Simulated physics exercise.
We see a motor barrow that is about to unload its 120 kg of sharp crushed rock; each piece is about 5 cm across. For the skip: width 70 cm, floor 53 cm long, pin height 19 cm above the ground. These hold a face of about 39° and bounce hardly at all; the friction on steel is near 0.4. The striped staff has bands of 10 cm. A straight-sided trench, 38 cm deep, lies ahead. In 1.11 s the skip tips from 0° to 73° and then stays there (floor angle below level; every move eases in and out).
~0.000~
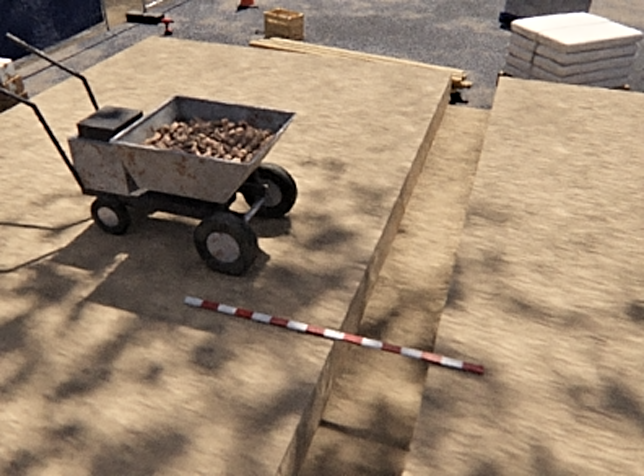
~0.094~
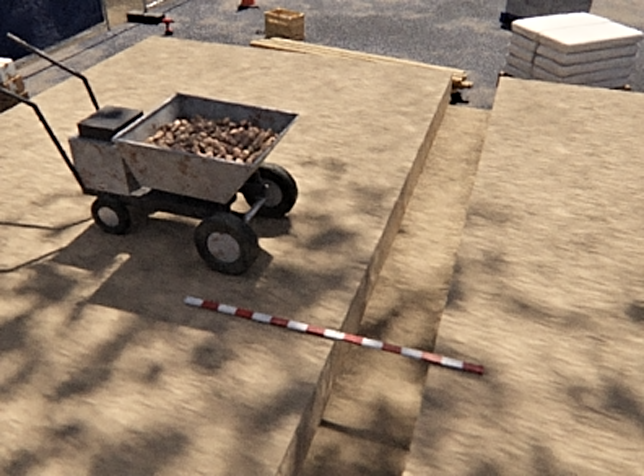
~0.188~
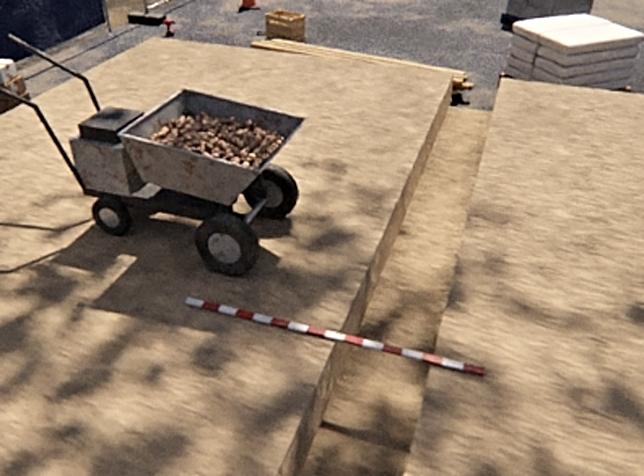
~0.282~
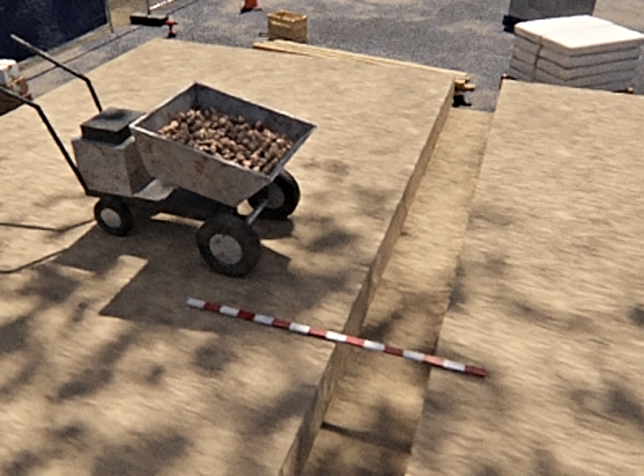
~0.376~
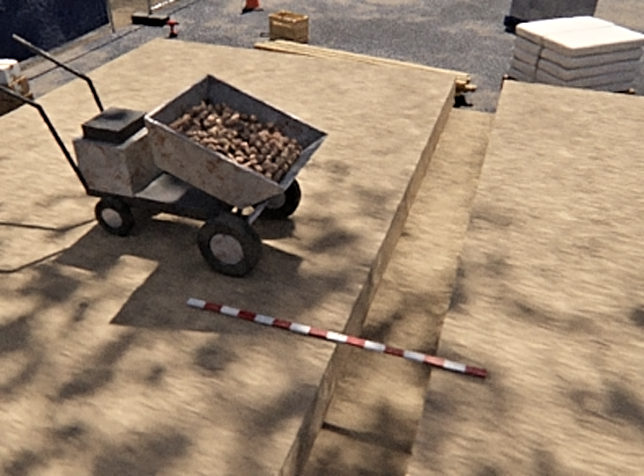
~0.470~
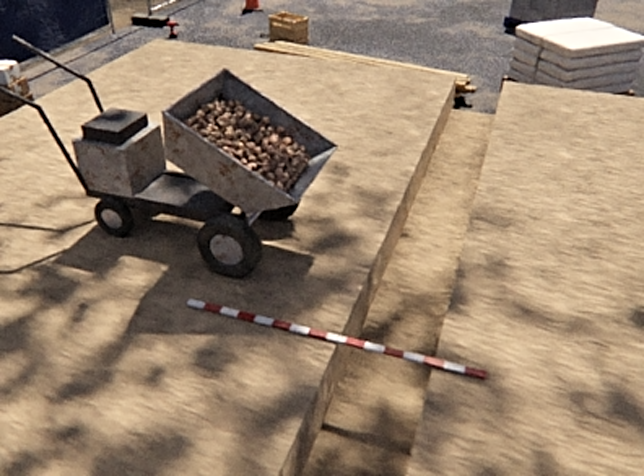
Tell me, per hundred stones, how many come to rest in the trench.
49 per hundred.
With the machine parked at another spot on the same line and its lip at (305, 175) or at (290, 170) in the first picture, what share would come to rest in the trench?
80 %, then 80 %.
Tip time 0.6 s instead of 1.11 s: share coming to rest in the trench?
In that case some 65 per cent.
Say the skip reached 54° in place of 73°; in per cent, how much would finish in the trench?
Then about 0 per cent.
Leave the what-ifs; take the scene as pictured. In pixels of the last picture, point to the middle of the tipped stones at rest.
The stones end up centred near (386, 316).
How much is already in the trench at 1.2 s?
About 5 per cent by then.
After 0.8 s the floor is at 61°; 100 % in the skip; the foremost stones are at (329, 219).
After 1.2 s the floor is at 73°; 82 % in the skip, 11 % short of the trench, 7 % in the trench; the foremost stones are at (389, 322).
After 1.6 s the floor is at 73°; 51 % in the skip, 18 % short of the trench, 32 % in the trench; the foremost stones are at (443, 325).
After 3.5 s the floor is at 73°; 24 % in the skip, 27 % short of the trench, 49 % in the trench; the foremost stones are at (440, 335).
